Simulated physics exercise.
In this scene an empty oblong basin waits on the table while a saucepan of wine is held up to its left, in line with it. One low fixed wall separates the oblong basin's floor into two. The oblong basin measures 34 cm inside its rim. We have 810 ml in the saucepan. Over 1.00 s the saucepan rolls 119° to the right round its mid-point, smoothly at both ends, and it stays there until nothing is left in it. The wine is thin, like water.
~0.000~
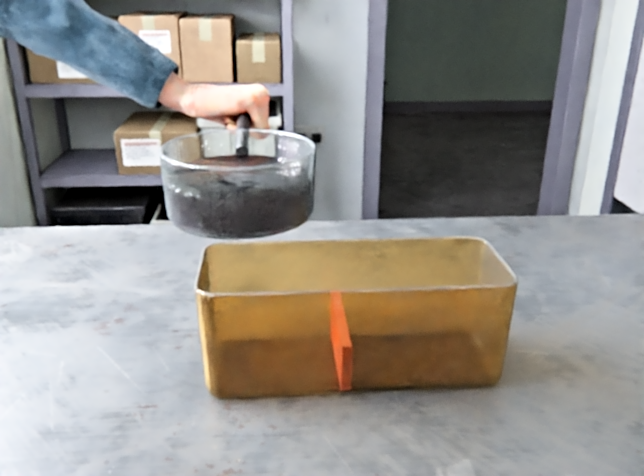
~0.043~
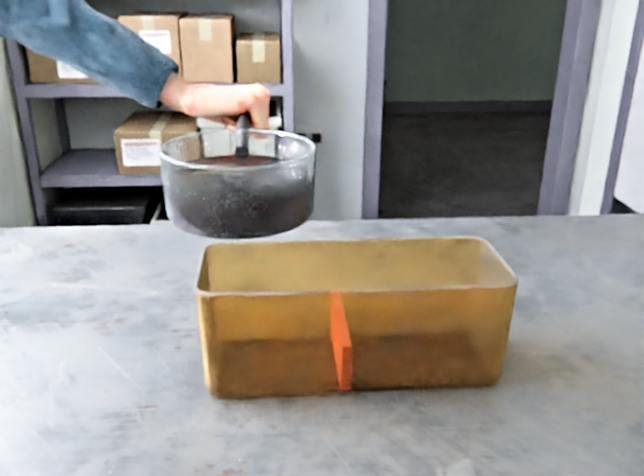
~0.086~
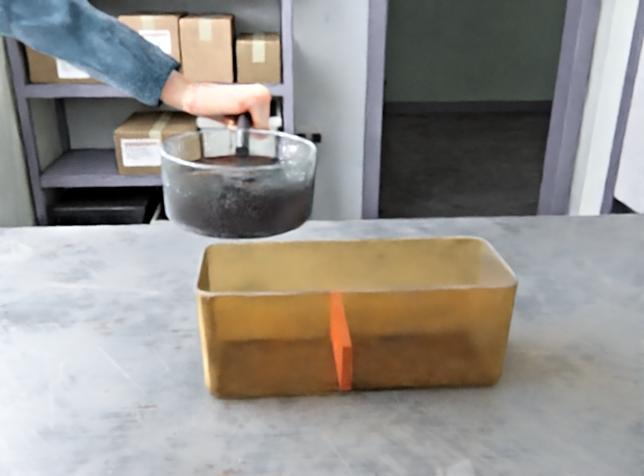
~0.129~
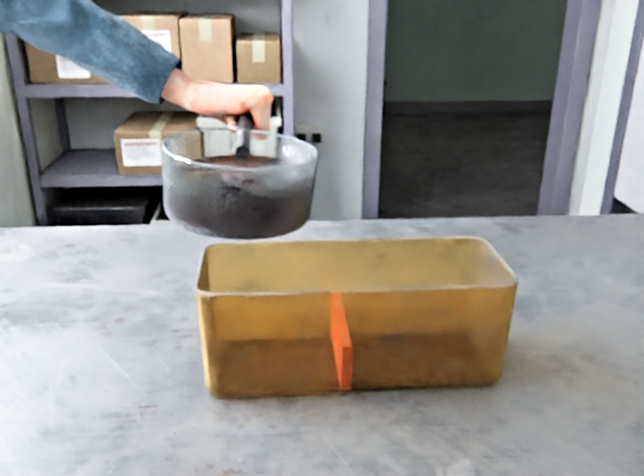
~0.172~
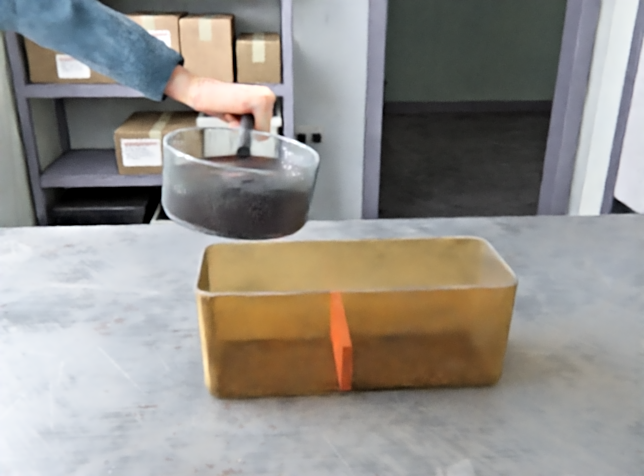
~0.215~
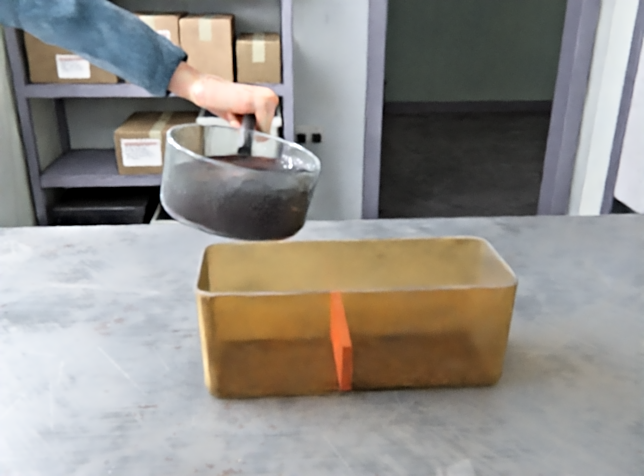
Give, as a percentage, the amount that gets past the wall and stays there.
Past the wall: About 55 %.
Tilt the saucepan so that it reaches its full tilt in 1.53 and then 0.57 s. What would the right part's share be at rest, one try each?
Roughly 60 per cent the first time and 35 per cent the second.
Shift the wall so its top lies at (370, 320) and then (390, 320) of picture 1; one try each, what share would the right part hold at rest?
First try about 15 %, second try about 5 %.
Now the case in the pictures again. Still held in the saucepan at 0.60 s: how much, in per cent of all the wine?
At that time about 46 in a hundred parts are still held.
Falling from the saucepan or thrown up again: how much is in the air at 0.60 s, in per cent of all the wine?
Around 32 percent.
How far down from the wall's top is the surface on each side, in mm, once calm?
Measured: Left around 38 mm, right around 36 mm.
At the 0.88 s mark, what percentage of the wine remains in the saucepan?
About 5 percent.
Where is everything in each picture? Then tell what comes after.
Tilt 0°; pouring edge (314, 148); surface from (167, 173) to (311, 171); the oblong basin's rim runs from (200, 269) to (501, 260); the wall's top is at (341, 319), in the first picture.
Tilt 1°; pouring edge (314, 149); surface from (168, 173) to (311, 171), in the second picture.
Tilt 2°; pouring edge (315, 151); surface from (168, 173) to (311, 171), in the third picture.
Tilt 5°; pouring edge (317, 154); surface from (168, 172) to (312, 172), in the fourth picture.
Tilt 8°; pouring edge (318, 159); surface from (168, 171) to (313, 174), in the fifth picture.
Tilt 13°; pouring edge (319, 165); surface from (168, 171) to (313, 173), in the sixth picture.
By 0.60 s the tilt is 78° and 47 per cent is still to pour, 2 is left of the wall and 19 right of it.
By 0.88 s the tilt is 115° and 5 per cent is still to pour, 38 is left of the wall and 54 right of it.
By 1.18 s the tilt is 119° and 0 per cent is still to pour, 45 is left of the wall and 55 right of it.
By 1.50 s the tilt is 119° and 0 per cent is still to pour, 45 is left of the wall and 55 right of it.
At rest 45 per cent lies left of the wall, 55 right of it and 0 outside.
